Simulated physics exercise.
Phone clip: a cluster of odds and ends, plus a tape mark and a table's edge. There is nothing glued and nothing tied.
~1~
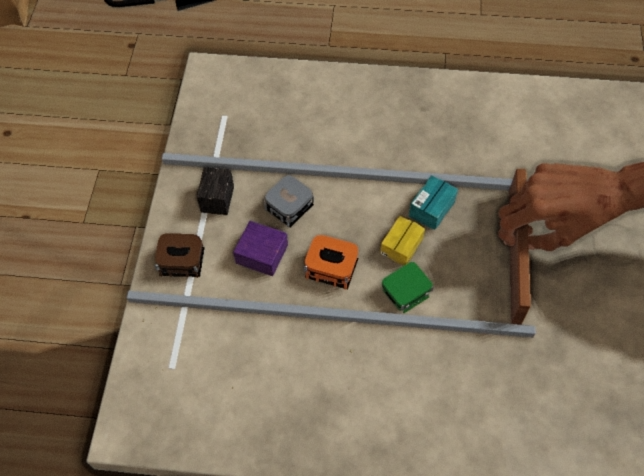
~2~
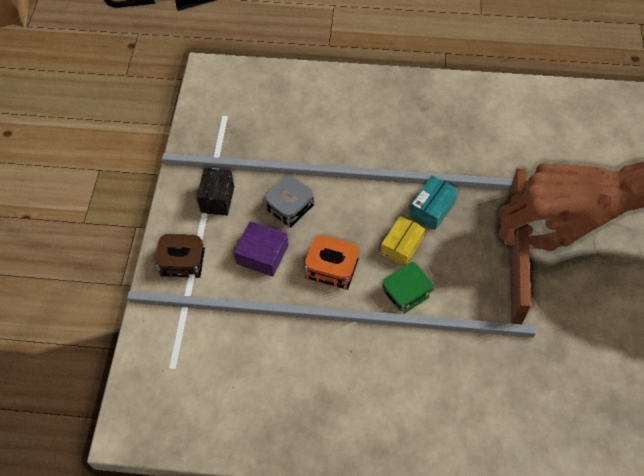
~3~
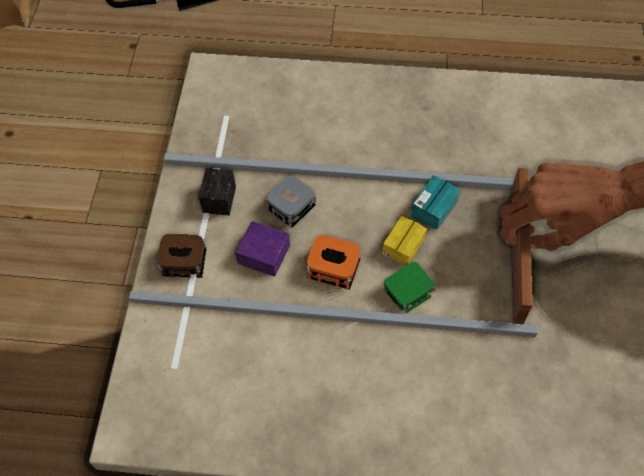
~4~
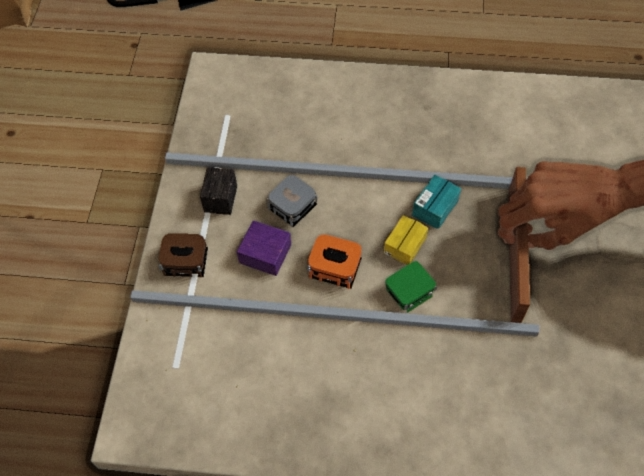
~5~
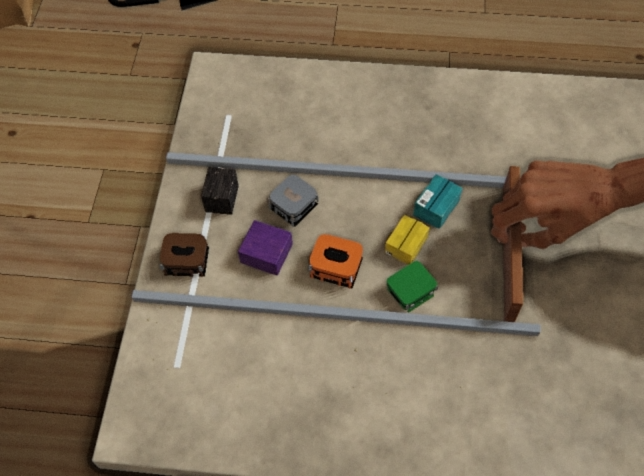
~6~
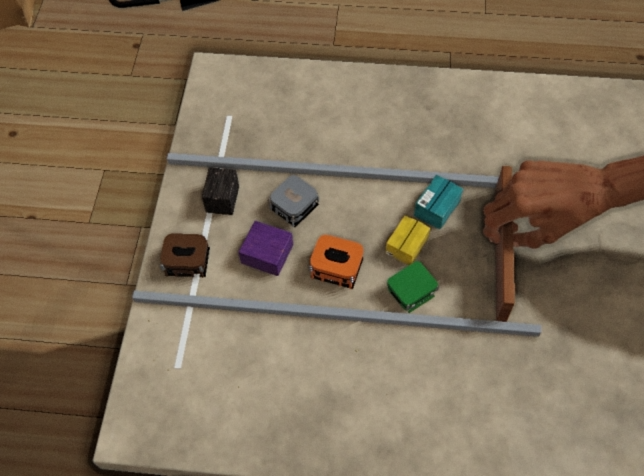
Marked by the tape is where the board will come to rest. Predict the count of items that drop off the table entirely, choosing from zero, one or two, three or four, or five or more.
The table loses three, maybe four.
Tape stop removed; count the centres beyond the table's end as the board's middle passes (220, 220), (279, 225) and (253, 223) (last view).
3; 1; 1.
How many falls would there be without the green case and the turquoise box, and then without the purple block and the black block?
In the first try 1, in the other 1.
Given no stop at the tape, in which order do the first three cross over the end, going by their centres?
Sequence, earliest first: The brown case; the purple block; the black block.
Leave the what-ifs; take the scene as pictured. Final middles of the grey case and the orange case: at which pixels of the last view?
Grey case: (163, 197); orange case: (146, 246).
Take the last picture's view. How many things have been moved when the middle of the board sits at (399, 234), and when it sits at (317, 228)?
First 4 and then 7.
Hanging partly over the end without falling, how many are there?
2 overhanging.
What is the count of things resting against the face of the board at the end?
The figure is 3.
Soon after, none off yet; brown case at rest near (186, 256); black block at rest near (221, 192); purple block at rest near (266, 248).
After that, none off yet; brown case moving near (180, 255); black block at rest near (221, 192); purple block displaced about its own width near (228, 242).
And then, one off so far; brown case on its way down near (125, 297); black block displaced about its own width near (175, 189); purple block displaced well along near (155, 228).
In the end, the number that fall off is three or four; gone, purple block, black block and brown case.
